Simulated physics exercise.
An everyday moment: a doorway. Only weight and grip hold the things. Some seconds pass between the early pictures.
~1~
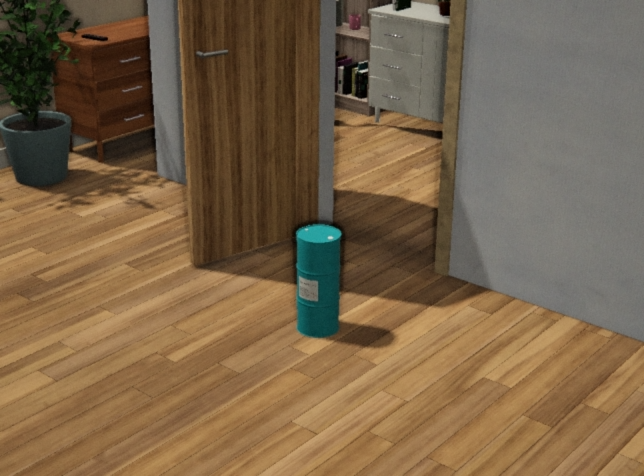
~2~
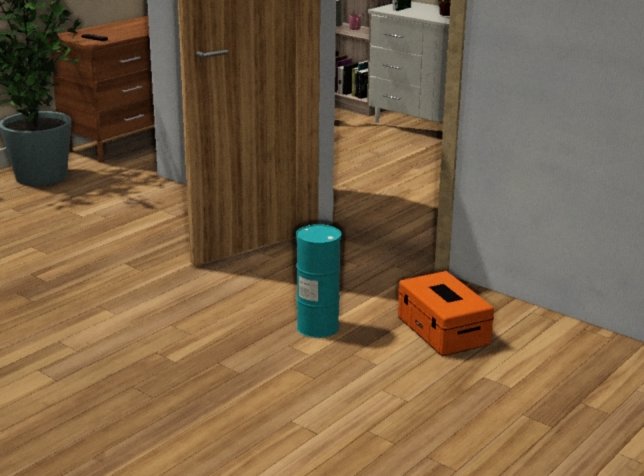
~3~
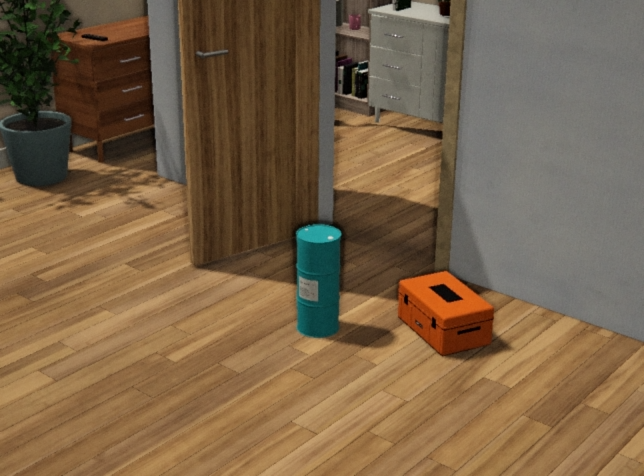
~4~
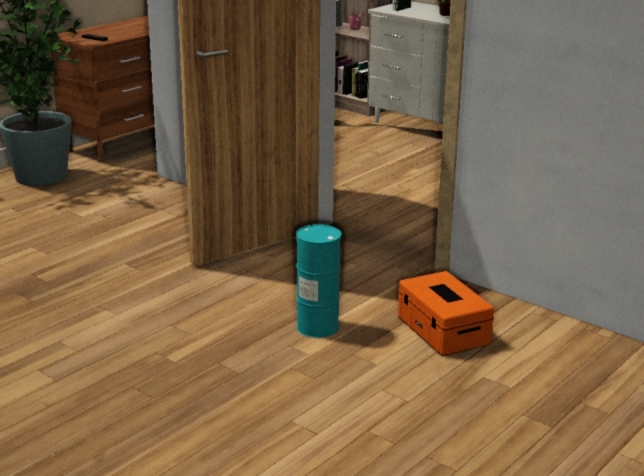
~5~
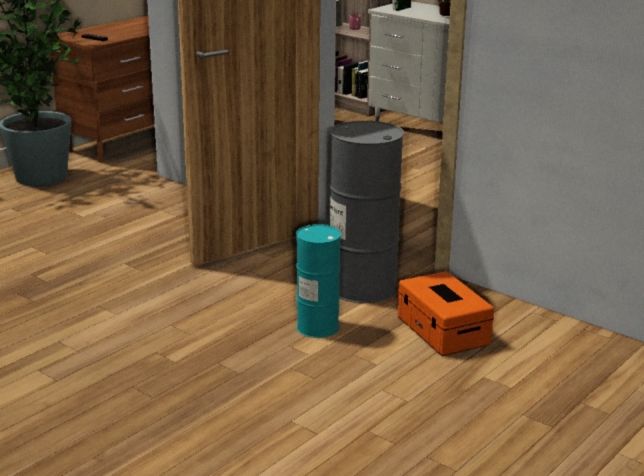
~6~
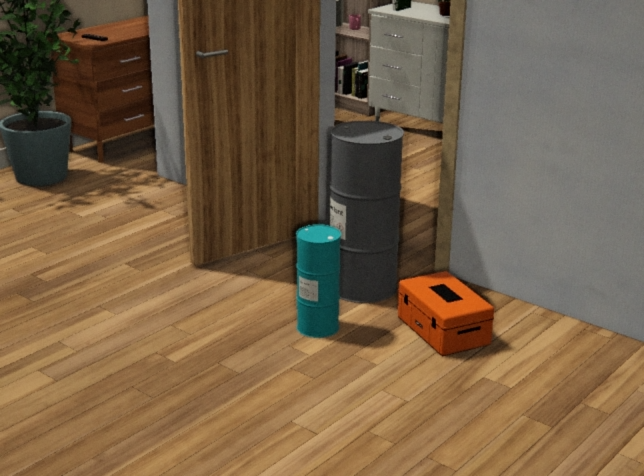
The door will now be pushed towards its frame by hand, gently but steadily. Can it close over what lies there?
As it turns out, it stops short.
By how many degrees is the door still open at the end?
Some 45° open.
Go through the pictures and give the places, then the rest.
In the first frame, door wide open and still.
In the second frame, door wide open and still; orange toolbox (445, 312); turquoise canister (318, 281).
In the third frame, door wide open and still; orange toolbox (445, 312); turquoise canister (318, 281).
In the fourth frame, door wide open and still; orange toolbox (445, 312); turquoise canister (318, 281).
In the fifth frame, door wide open and still; orange toolbox (445, 312); turquoise canister (318, 281).
In the sixth frame, door wide open and still; grey drum (365, 212); orange toolbox (445, 312).
Then, 0.60 s later than the last frame, door at 90°.
Then, 1.10 s later than the last frame, door at 70°.
Then, 1.50 s later than the last frame, door at 53°.
When it is over, door at 45°; all 3 as before. End places, in pixels of the last picture, grey drum near (368, 212).
